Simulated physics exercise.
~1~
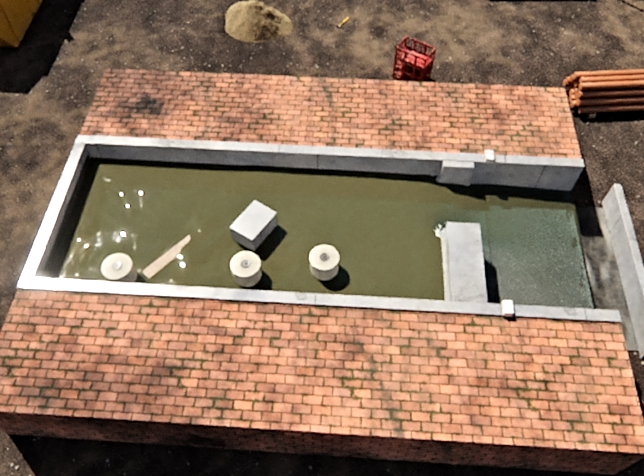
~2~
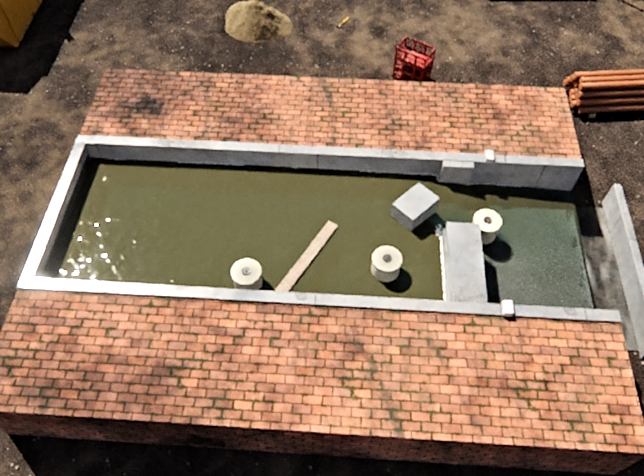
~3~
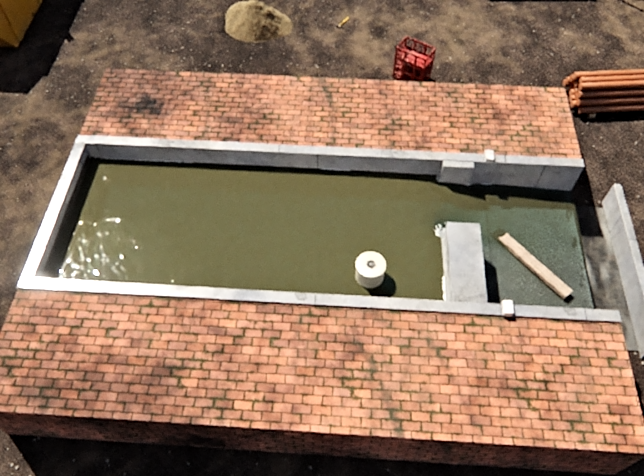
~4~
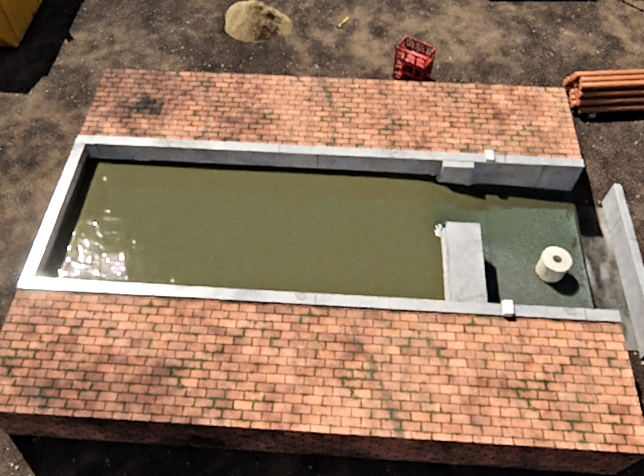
White tubs, a pale block and a plank drift right along a brick-lined channel until one tub remains.
